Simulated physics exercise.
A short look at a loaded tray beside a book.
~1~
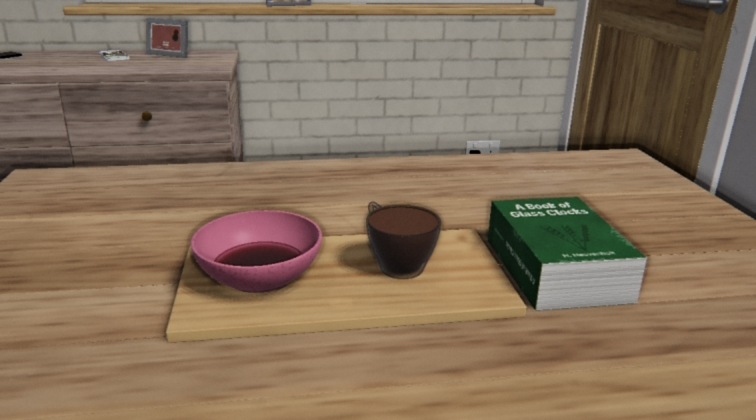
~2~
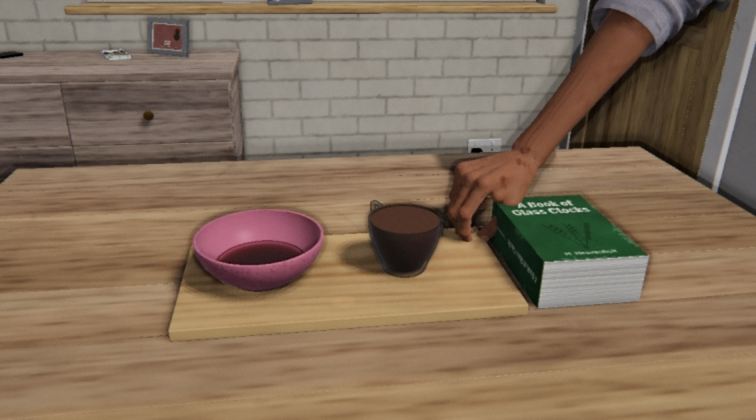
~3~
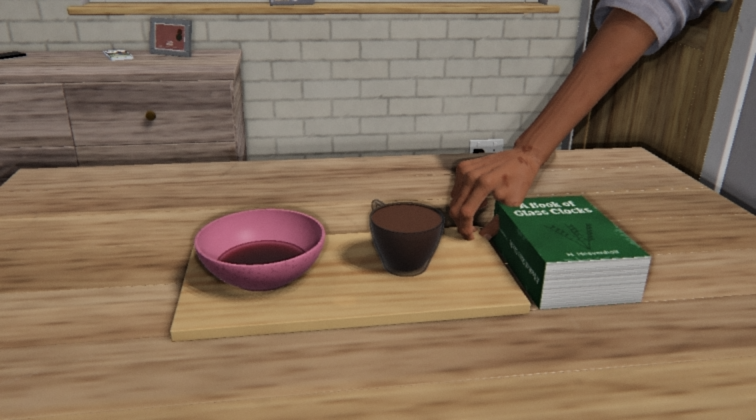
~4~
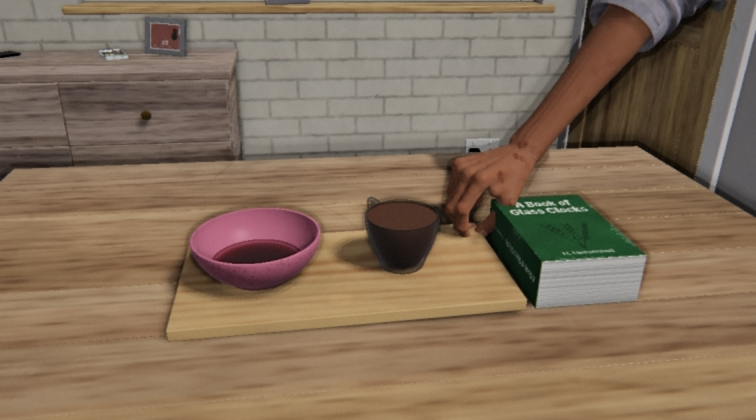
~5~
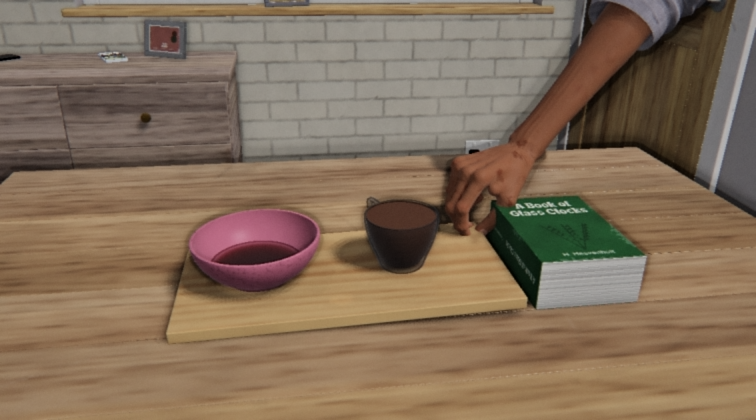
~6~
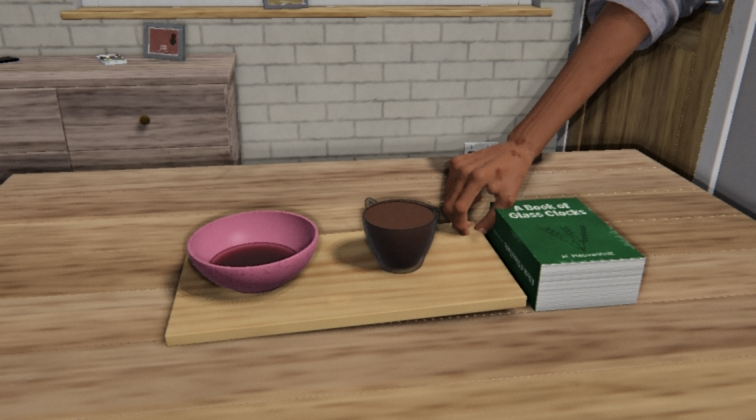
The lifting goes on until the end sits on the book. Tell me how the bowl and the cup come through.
The bowl keeps it all in and the cup spills.
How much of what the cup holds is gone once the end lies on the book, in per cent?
Roughly 10 per cent.
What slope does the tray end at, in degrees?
At 10° or so.
Soon after, the tray slopes by about 6°; bowl, nothing has left it; cup, nothing has left it.
Later, the tray slopes by about 12°; bowl, nothing has left it; cup, some has gone over its rim.
In the end, the tray slopes by about 10°, resting on the book; bowl, nothing has left it; cup, some has gone over its rim.
